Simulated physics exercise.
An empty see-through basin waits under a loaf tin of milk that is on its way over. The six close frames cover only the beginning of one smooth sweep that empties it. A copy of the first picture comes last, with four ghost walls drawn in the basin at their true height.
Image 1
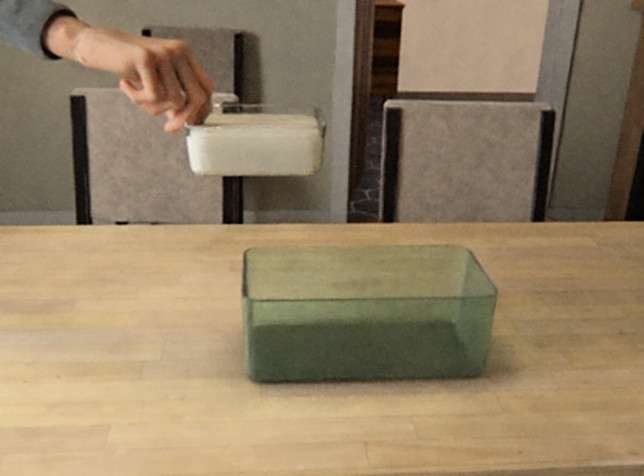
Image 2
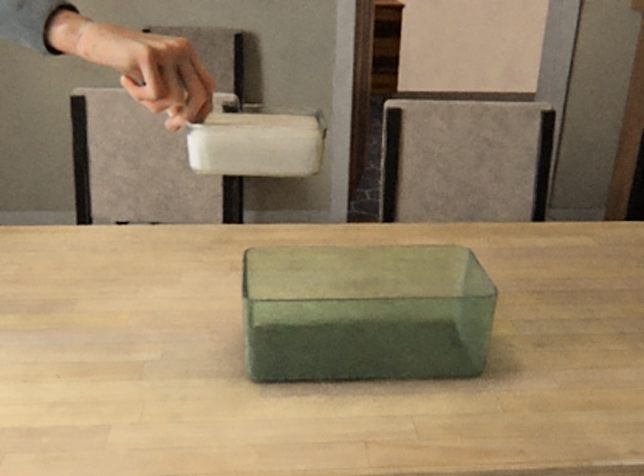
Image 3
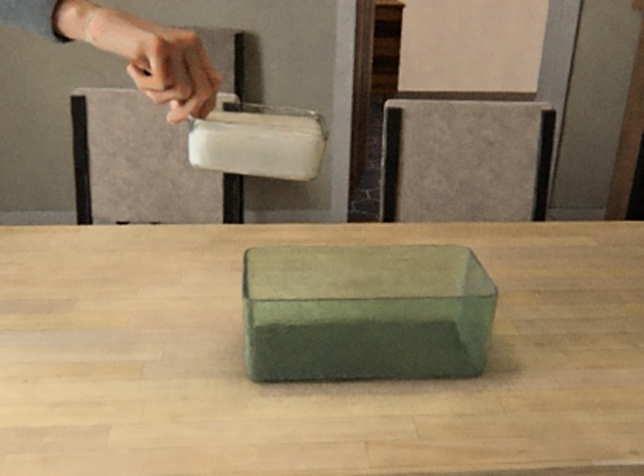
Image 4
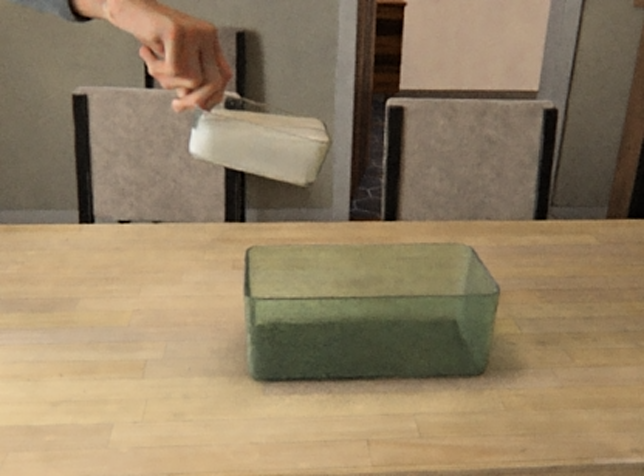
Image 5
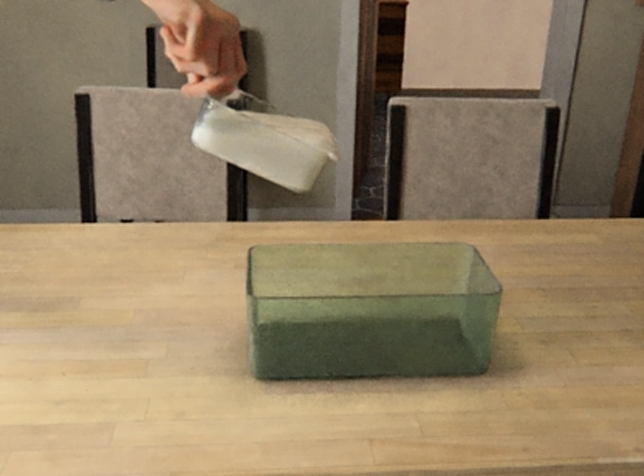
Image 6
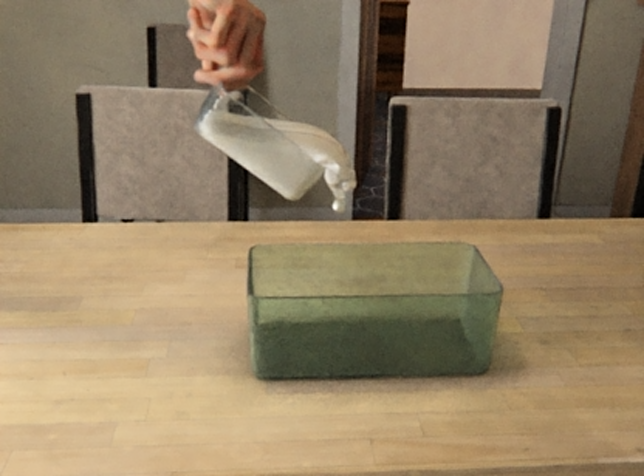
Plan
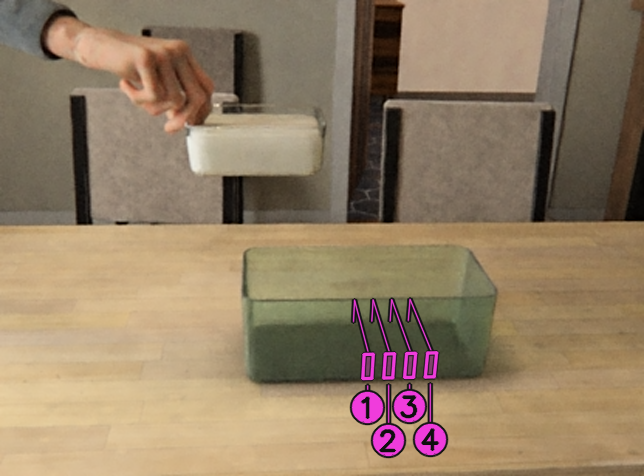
A hand tilts a clear container rightward above a green basin, and milk runs over its lip.
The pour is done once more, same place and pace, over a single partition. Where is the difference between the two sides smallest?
Slot 2 does it best.
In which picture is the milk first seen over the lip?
In picture 5.
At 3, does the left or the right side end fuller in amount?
More ends on the left.
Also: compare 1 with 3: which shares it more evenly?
Here it is slot 1.
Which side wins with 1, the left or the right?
The right side.
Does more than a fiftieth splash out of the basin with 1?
Yes, it does.
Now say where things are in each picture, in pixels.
Upright, lip at (321, 116); basin from (246, 379) to (483, 373); nothing has left yet, in the first frame.
Upright, lip at (322, 118); nothing has left yet, in the second frame.
Tipped about 7°, lip at (323, 123); nothing has left yet, in the third frame.
Tipped about 15°, lip at (326, 131); nothing has left yet, in the fourth frame.
Tipped about 26°, lip at (328, 143); milk is over the lip, down to (334, 150), in the fifth frame.
Tipped about 38°, lip at (326, 156); milk is over the lip, down to (339, 200), in the sixth frame.
On the marked copy, 1 at (367, 385); 2 at (388, 384); 3 at (409, 384); 4 at (430, 383).
With 1, about 31 % ends left of the wall and 63 % right of it; 6 % is lost outside.
With 2, about 54 % ends left of the wall and 40 % right of it; 6 % is lost outside.
With 3, about 81 % ends left of the wall and 11 % right of it; 8 % is lost outside.
With 4, about 83 % ends left of the wall and 10 % right of it; 8 % is lost outside.
